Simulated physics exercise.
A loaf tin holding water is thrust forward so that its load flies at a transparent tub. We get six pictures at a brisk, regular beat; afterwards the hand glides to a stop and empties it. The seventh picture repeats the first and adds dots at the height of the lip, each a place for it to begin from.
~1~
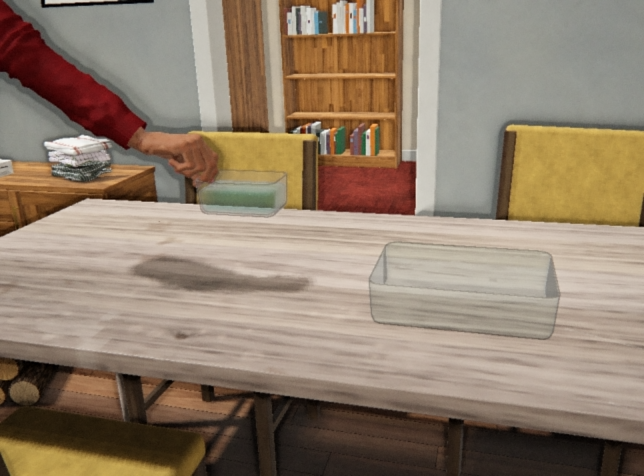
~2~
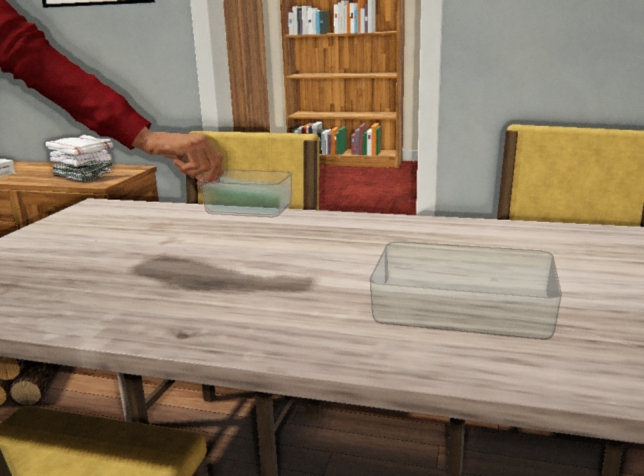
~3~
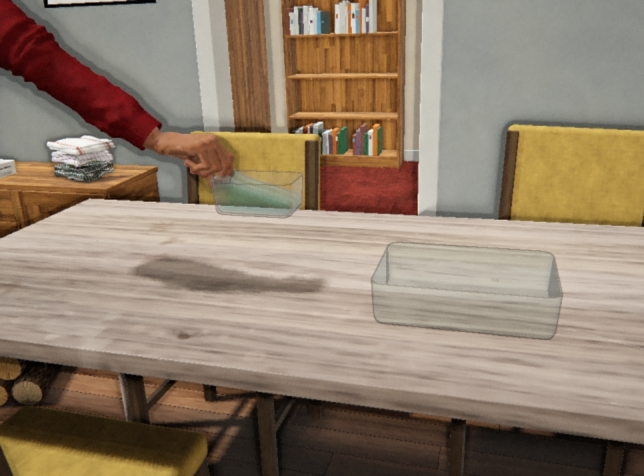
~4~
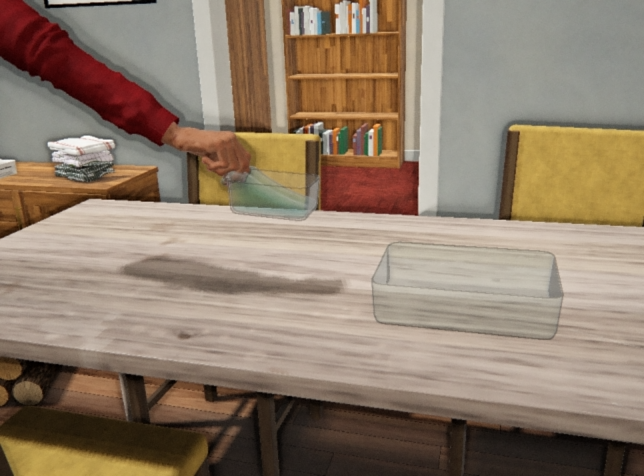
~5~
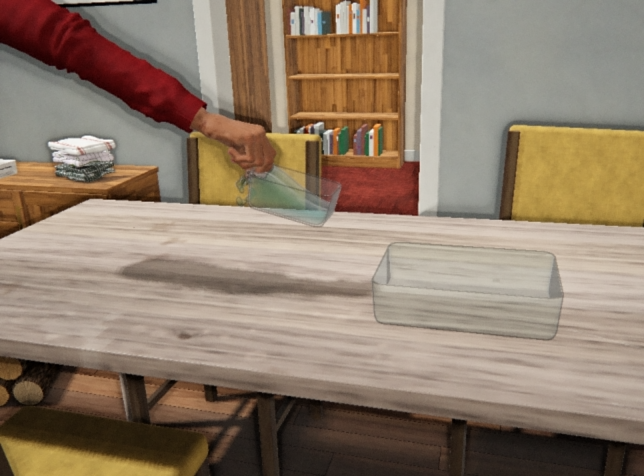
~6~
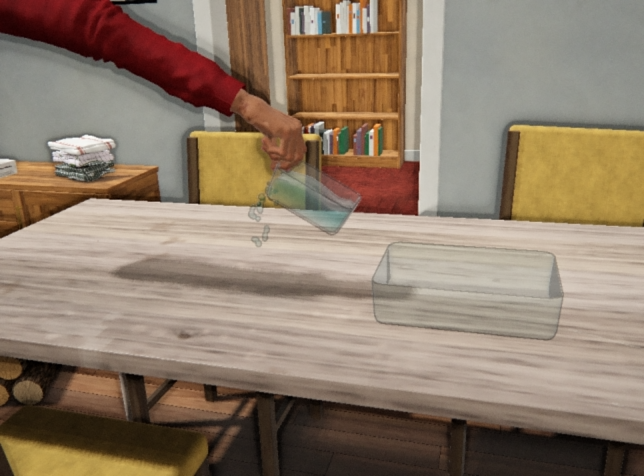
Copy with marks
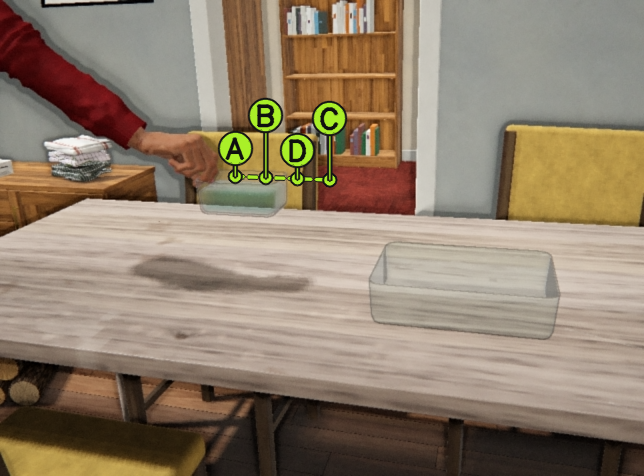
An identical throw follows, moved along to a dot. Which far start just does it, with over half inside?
Place A just does it.
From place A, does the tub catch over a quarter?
Yes, clearly.
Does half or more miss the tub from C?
No, not at all.
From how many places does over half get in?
All four.
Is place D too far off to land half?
No, that is safe.
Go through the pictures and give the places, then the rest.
In the first picture, upright, lip at (280, 178); tub from (371, 320) to (553, 338); nothing has left yet.
In the second picture, upright, lip at (284, 178); nothing has left yet.
In the third picture, upright, lip at (296, 178); water is over the rim, down to (221, 175).
In the fourth picture, tipped about 4°, lip at (313, 181); water is over the rim, down to (231, 181).
In the fifth picture, tipped about 14°, lip at (335, 190); water is over the rim, down to (245, 203).
In the sixth picture, tipped about 29°, lip at (356, 202); water is over the rim, down to (262, 242).
In lime, A at (235, 176); B at (265, 177); C at (329, 180); D at (297, 178).
For place A, about 64 % lands in the tub, 28 % falls short and 8 % goes beside or beyond.
For place B, about 75 % lands in the tub, 14 % falls short and 11 % goes beside or beyond.
For place C, about 90 % lands in the tub, 6 % falls short and 4 % goes beside or beyond.
For place D, about 76 % lands in the tub, 6 % falls short and 17 % goes beside or beyond.
